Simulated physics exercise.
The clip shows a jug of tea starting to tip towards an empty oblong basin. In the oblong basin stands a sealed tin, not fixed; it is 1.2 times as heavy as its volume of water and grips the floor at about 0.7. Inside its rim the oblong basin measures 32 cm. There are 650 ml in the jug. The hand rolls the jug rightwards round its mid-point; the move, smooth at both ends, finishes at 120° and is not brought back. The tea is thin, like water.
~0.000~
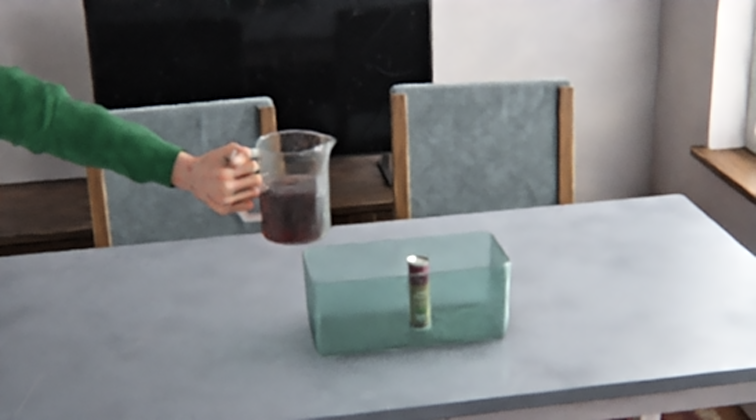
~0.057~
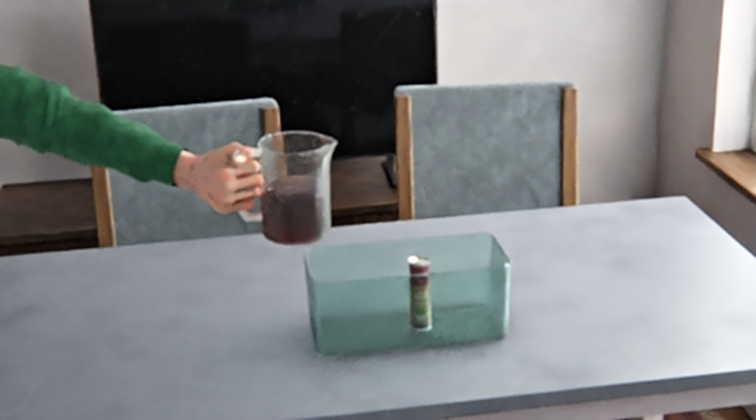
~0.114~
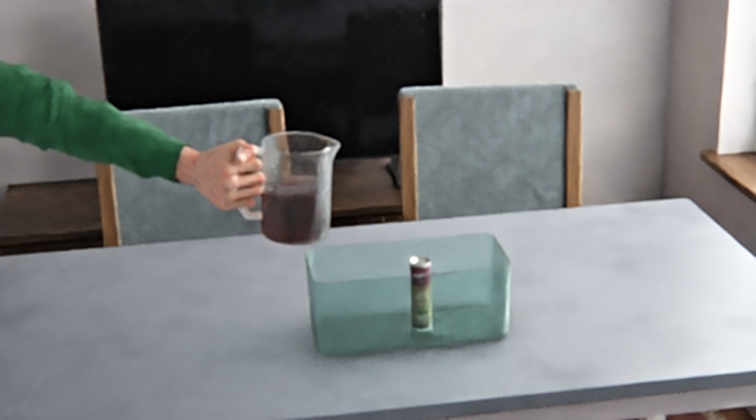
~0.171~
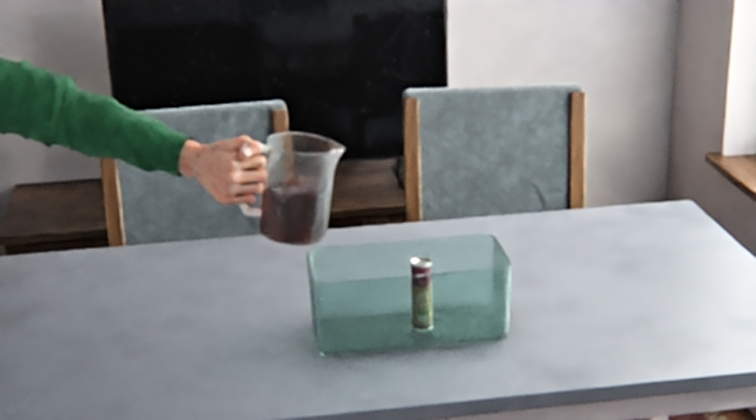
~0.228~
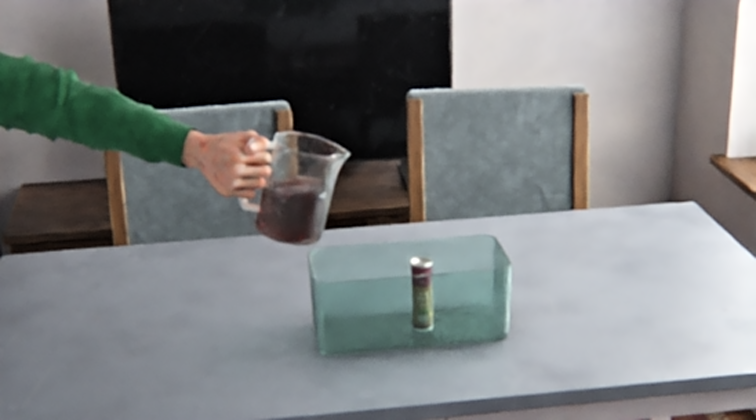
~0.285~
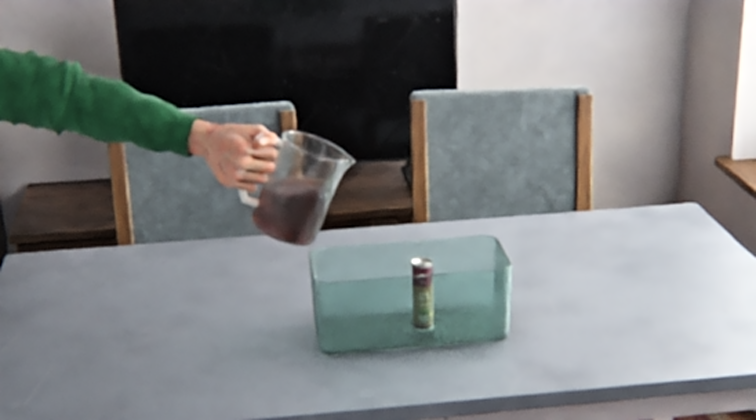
A hand in a green sleeve held a clear jug of dark tea above a greenish see-through basin with a small tin inside, then slowly tilted the jug to the right.
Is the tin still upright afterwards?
The tin keeps standing.
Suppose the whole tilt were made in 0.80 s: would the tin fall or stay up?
Then it remains upright.
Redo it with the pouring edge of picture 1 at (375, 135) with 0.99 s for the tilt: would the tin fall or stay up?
Then it goes over.
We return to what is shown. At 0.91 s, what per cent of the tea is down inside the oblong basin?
Near 64 in a hundred.
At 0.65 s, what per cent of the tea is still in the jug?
Near 90 in a hundred.
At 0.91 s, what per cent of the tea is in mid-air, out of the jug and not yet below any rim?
Near 14 in a hundred.
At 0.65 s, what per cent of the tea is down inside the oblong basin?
Near 0 in a hundred.
Then, 0.65 s in, the tilt is 88° and 90 per cent is still to pour; the tin stands where it began.
Then, 0.91 s in, the tilt is 118° and 21 per cent is still to pour; the tin stands where it began.
Then, 1.19 s in, the tilt is 120° and 0 per cent is still to pour; the tin stands where it began.
Then, 1.49 s in, the tilt is 120° and 0 per cent is still to pour; the tin stands where it began.
Finally, the tin stands where it began.
